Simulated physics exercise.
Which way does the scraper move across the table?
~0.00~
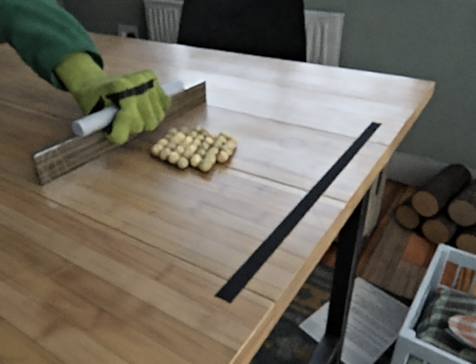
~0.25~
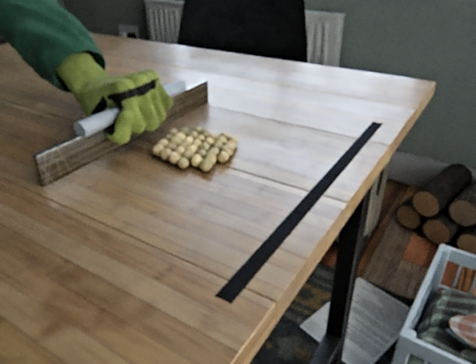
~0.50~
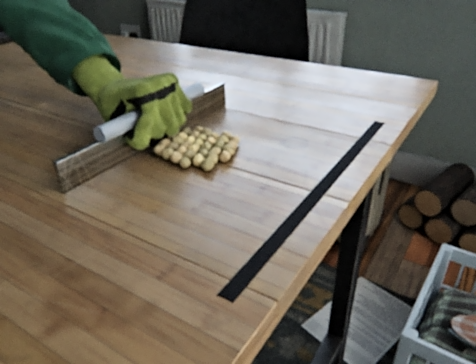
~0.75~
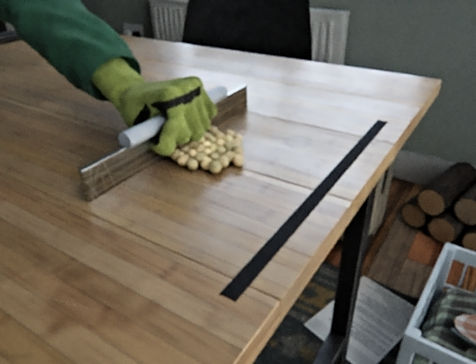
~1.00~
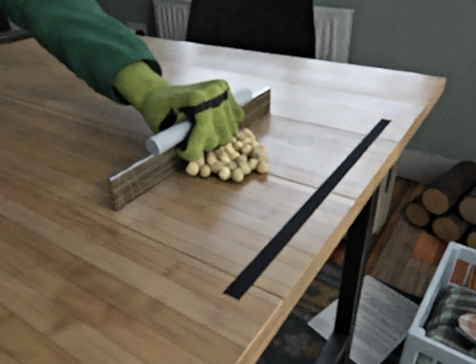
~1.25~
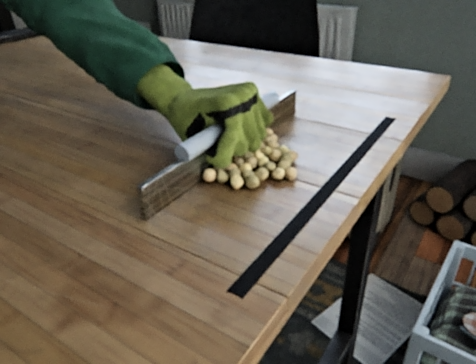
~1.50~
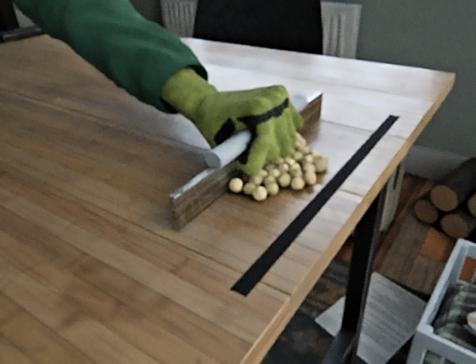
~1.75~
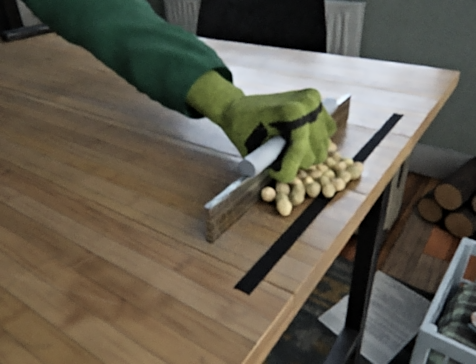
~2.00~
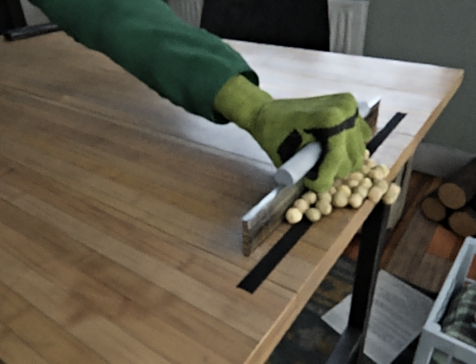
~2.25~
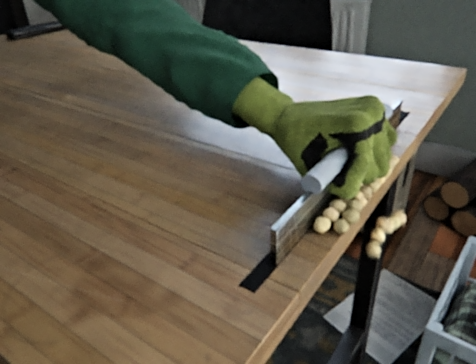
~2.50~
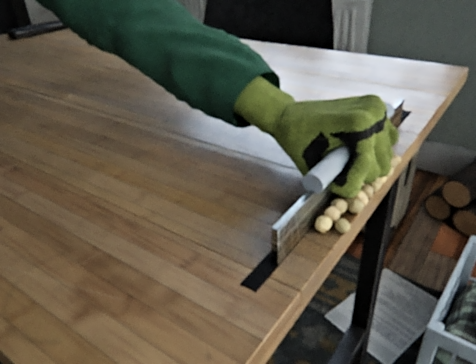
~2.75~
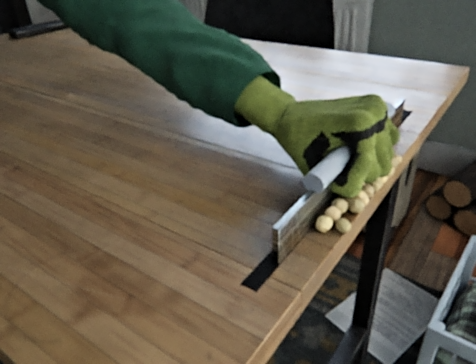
The scraper moves to the right, pushing the small balls toward the table edge.
